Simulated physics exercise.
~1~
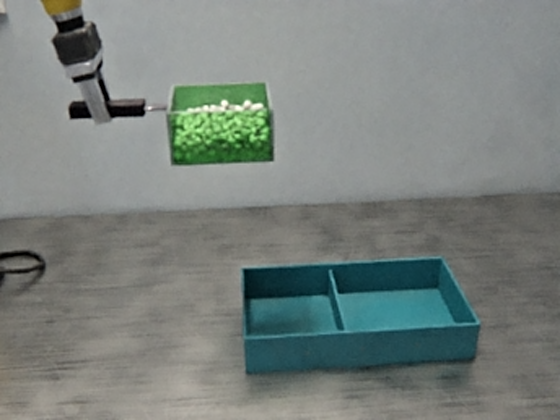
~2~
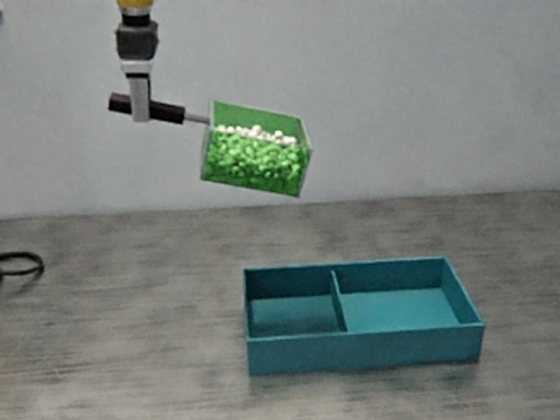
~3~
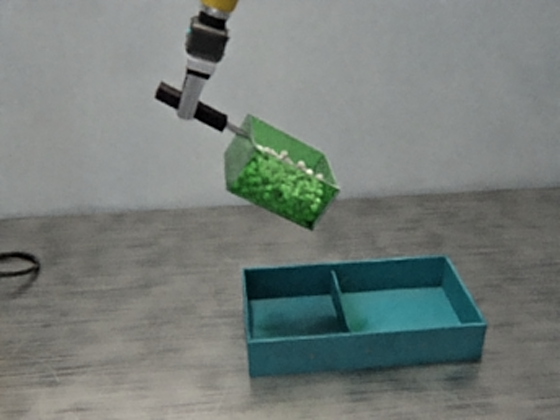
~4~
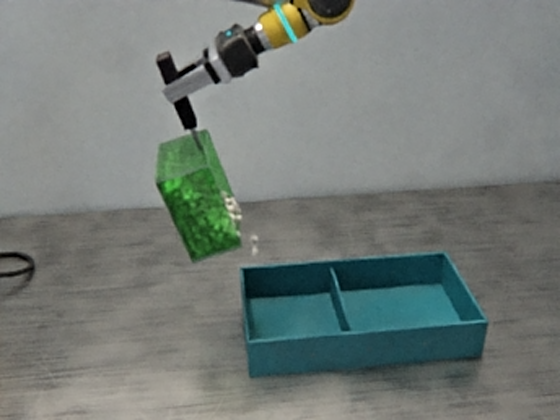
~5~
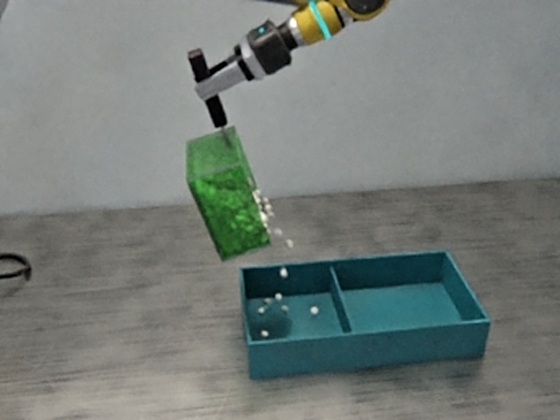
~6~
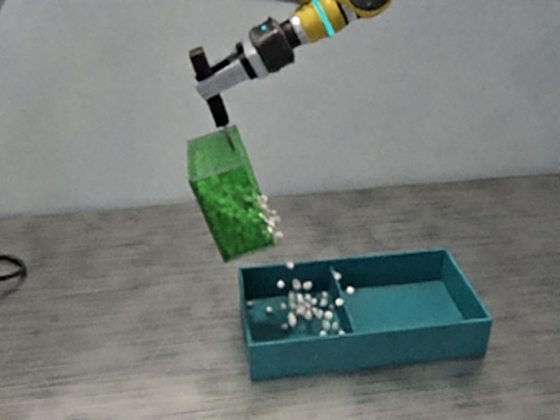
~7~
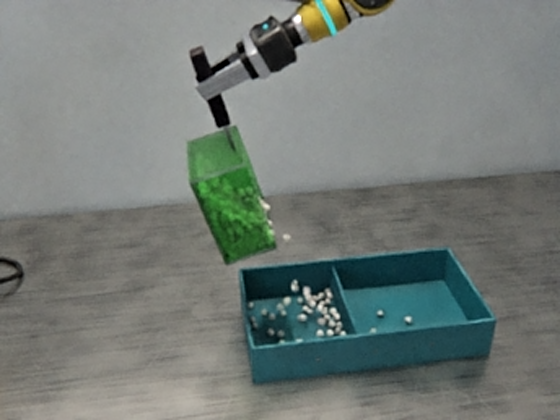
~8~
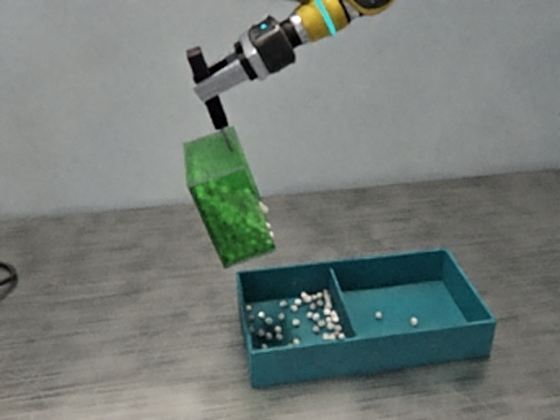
A robot arm carried a clear green box of green and white beads rightward, then tipped it steeply over a teal divided tray, spilling some white beads mostly into the left section, a couple into the right, while most beads stayed inside.
